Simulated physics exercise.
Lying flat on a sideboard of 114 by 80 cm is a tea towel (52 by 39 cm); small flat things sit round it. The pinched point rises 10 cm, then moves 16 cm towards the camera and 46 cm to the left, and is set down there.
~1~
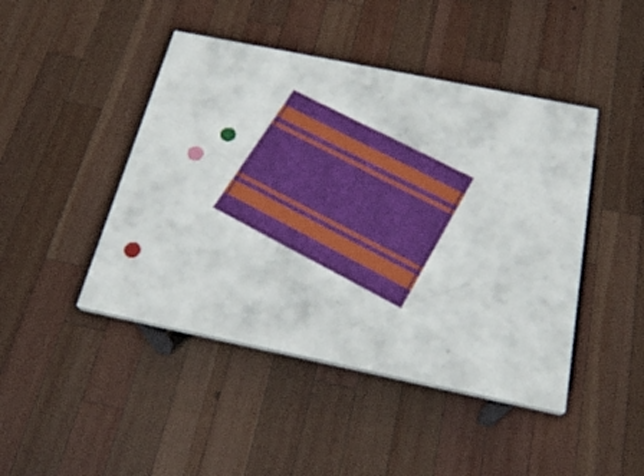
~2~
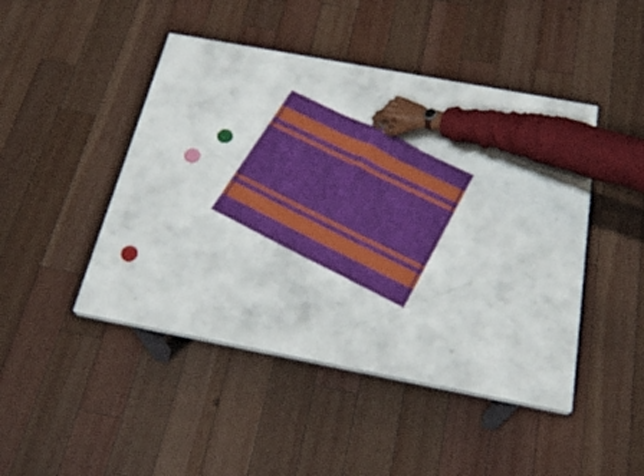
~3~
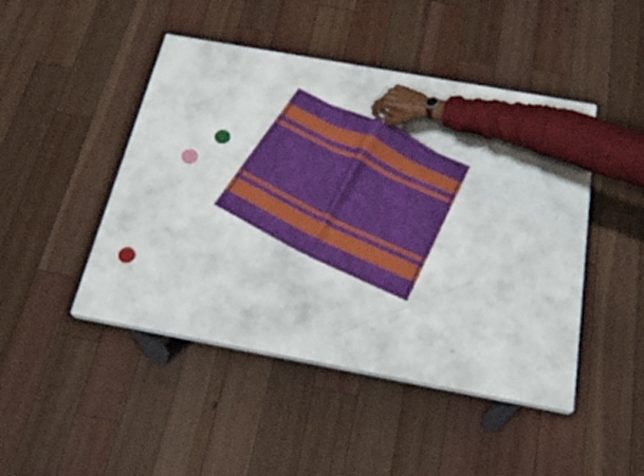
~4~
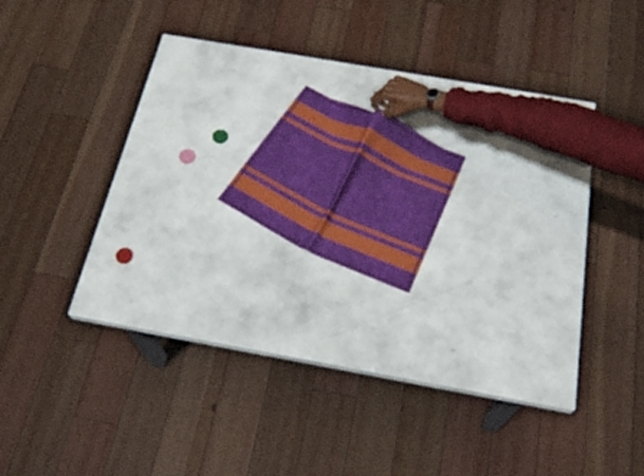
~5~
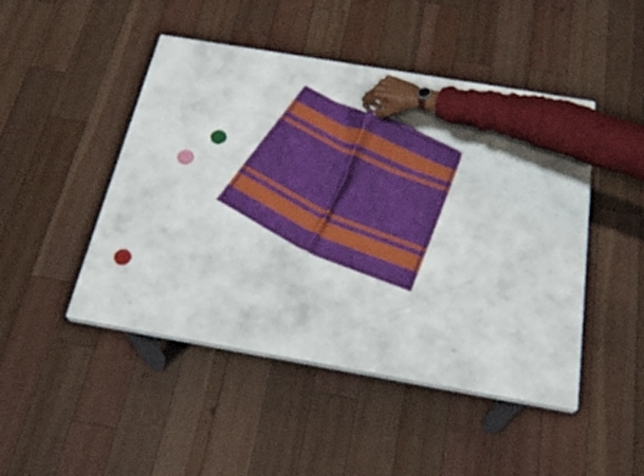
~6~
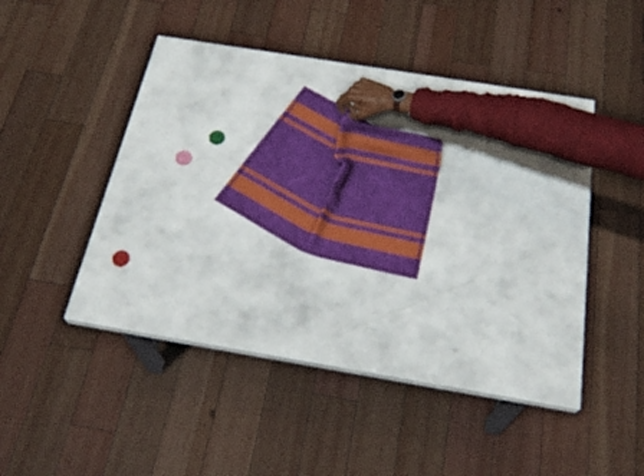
A hand in a dark red sleeve reaches in from the right, pinches the far edge of a striped cloth, lifts it into a ridge and draws it leftward, pulling the right side inward, while the view shifts very slightly. The purple cloth with orange stripes lies beside green, pink and red discs on the left. The pale, marbled tabletop stands on a dark wooden floor, seen from above at a tilt.
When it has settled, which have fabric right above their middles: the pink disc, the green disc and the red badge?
One by one: The pink disc will be hidden, the green disc will be hidden, the red badge will stay visible.
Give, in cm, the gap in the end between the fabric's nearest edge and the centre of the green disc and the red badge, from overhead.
Roughly 2 cm, then 22 cm.
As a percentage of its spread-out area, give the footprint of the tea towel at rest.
50 %.
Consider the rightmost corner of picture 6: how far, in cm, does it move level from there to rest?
That corner moves about 52 cm, measured flat, before it rests.
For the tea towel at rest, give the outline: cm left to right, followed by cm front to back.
From above you'd see around 46 cm of width and near 42 cm of depth.
Next, 55 % of it is down, spanning 48 by 45 cm, above no small thing.
Then, 40 % of it is down, spanning 43 by 41 cm, above green disc.
After that, 45 % of it is down, spanning 42 by 41 cm, above pink disc, green disc.
Later, 50 % of it is down, spanning 45 by 41 cm, above pink disc, green disc.
At the end, 55 % of it is down, spanning 45 by 41 cm, above pink disc, green disc.
